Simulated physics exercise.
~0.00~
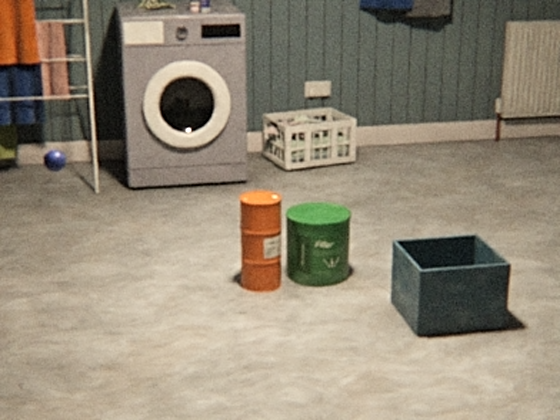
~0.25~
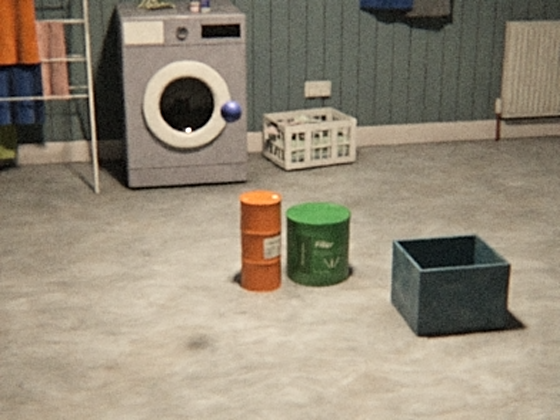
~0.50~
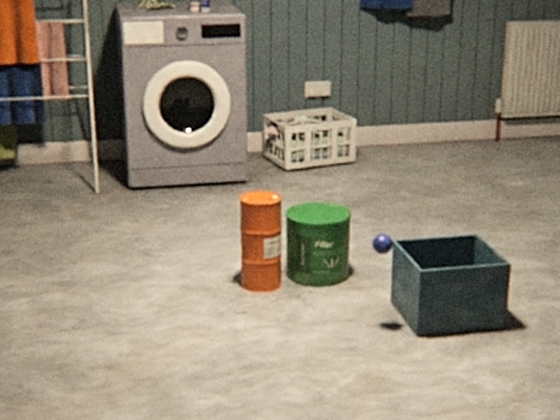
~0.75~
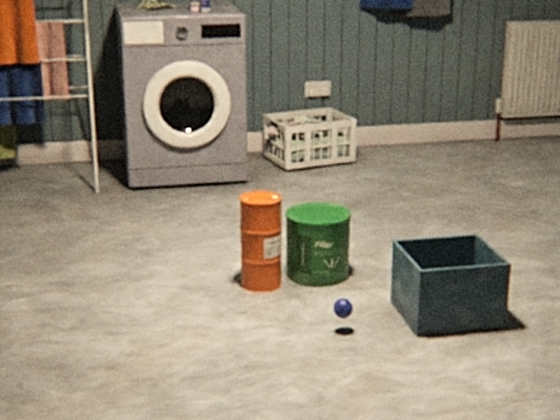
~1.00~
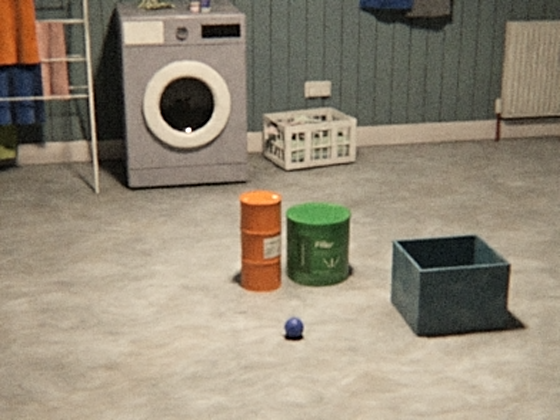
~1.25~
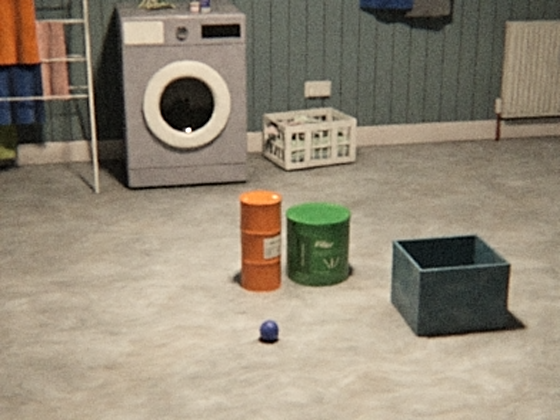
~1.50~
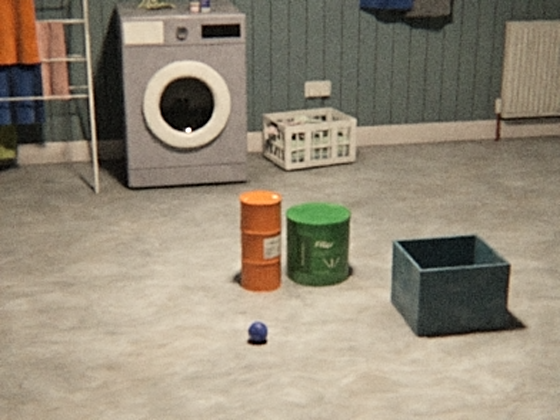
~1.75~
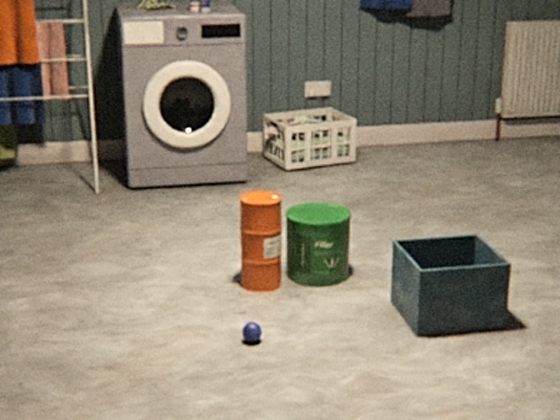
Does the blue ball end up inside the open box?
No, the blue ball ends up outside the box, on the floor to its left, in front of the orange canister.
